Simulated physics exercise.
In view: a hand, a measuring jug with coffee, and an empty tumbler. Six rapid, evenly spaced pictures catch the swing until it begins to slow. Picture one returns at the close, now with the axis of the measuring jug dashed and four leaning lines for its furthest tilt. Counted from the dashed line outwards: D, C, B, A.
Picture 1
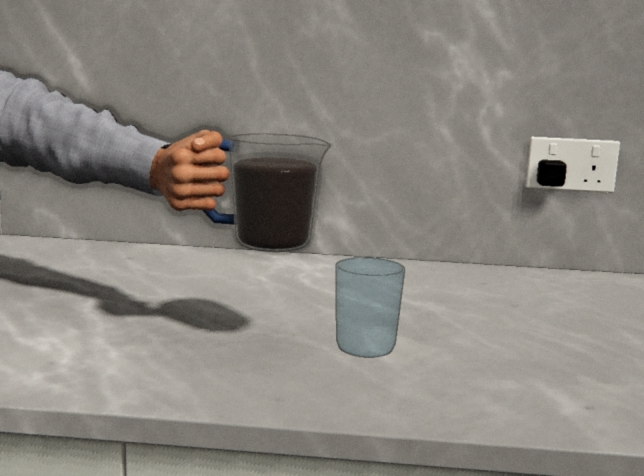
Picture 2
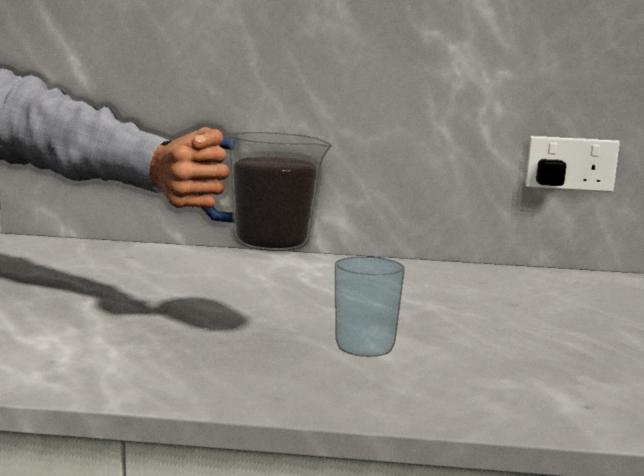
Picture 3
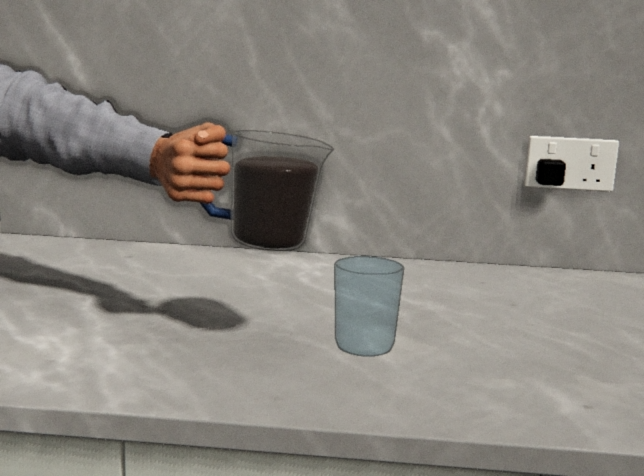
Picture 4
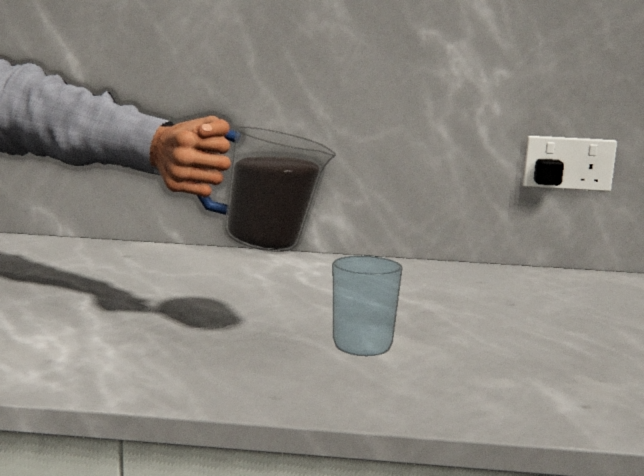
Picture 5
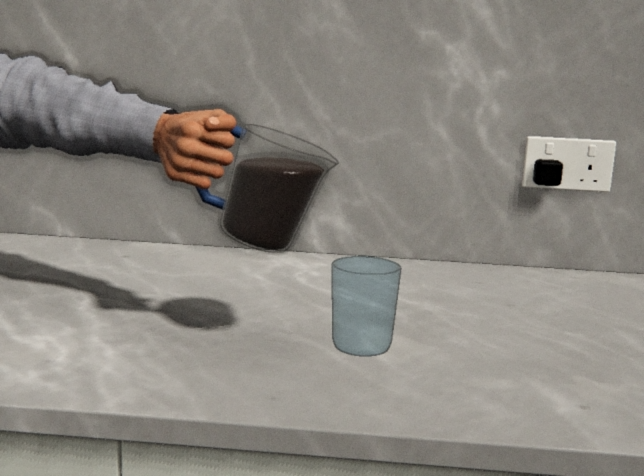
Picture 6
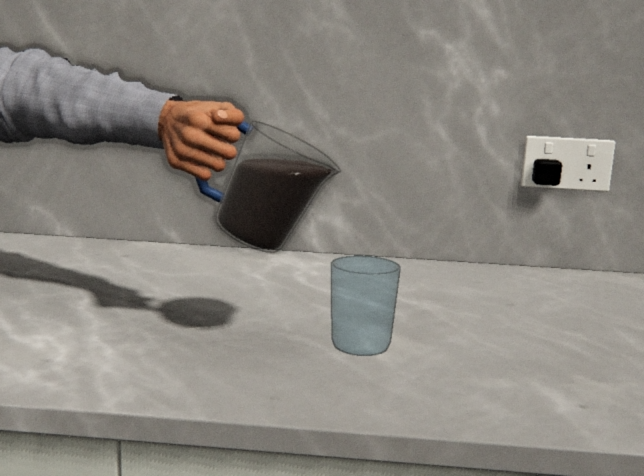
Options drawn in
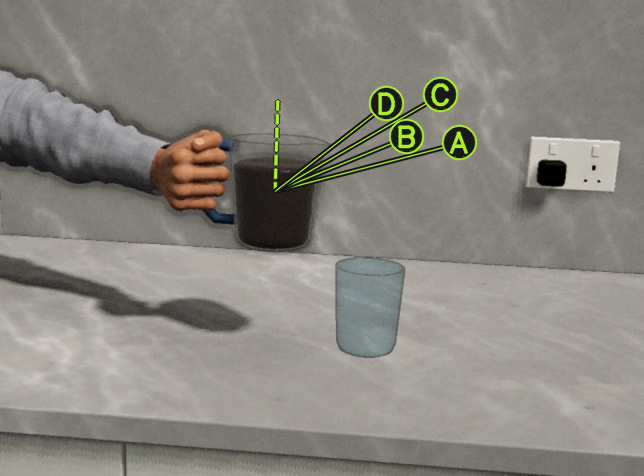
A hand holding a jug of dark liquid gradually tilts it rightward above a tumbler.
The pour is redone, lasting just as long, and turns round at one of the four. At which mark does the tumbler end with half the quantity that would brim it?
Go for C.
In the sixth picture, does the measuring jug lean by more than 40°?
No, it does not.
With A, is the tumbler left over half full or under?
Over.
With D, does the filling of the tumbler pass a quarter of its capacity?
Yes.
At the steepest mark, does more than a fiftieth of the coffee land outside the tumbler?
Yes, it does.
On the marked copy, A at (443, 147); B at (390, 143); C at (426, 103); D at (373, 114).
If A is chosen, the tumbler ends with about 82 % of what it can hold; 11 % of the coffee is spilt.
If B is chosen, the tumbler ends with about 74 % of what it can hold.
If C is chosen, the tumbler ends with about 51 % of what it can hold.
If D is chosen, the tumbler ends with about 33 % of what it can hold.
